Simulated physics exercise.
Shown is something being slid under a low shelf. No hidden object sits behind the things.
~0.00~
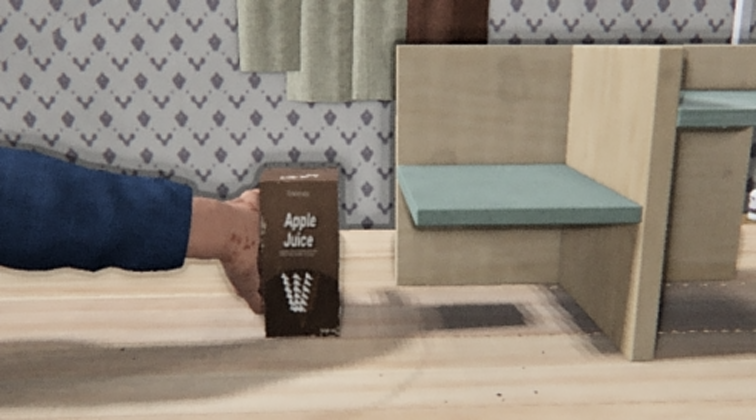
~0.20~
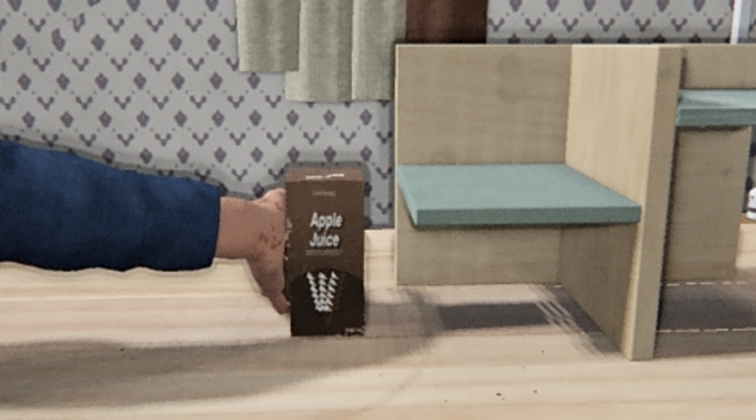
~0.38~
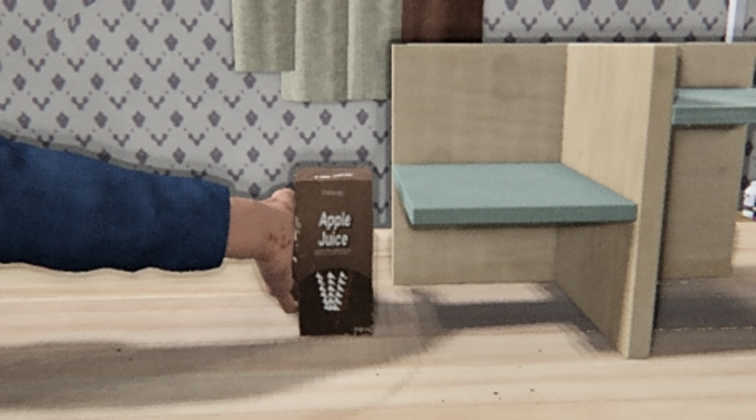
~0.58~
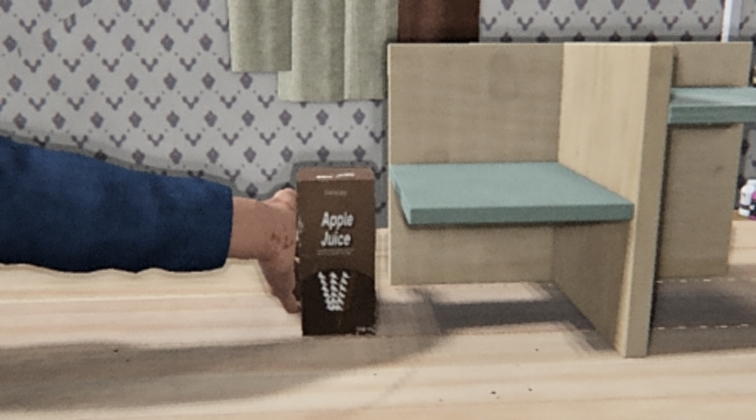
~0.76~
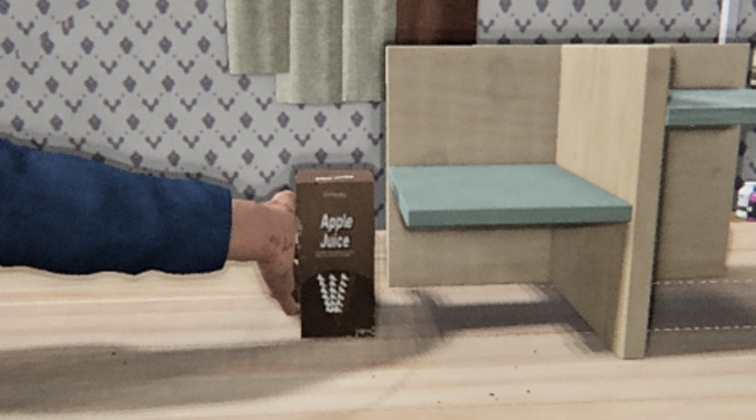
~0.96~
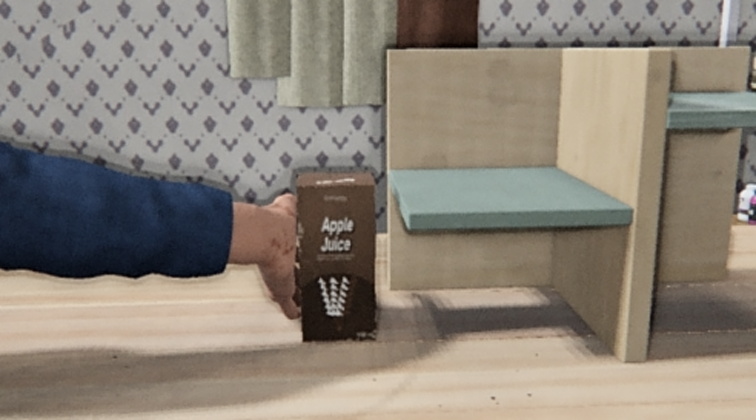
A hand in a blue sleeve slides a brown apple juice carton a short way right, then holds it nearly still beside a low shelf.
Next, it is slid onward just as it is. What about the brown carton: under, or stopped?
Watch, it will be stopped.
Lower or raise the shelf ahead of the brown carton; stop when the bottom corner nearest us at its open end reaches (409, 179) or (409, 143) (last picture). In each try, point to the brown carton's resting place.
Around (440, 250) for the first option and (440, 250) for the second.
By 1.18 s, brown carton sliding up to the opening near (349, 255).
By 1.30 s, brown carton stopped at the opening near (360, 254).
When it is over (2.2 s), the brown carton catches on the edge, near (360, 254).
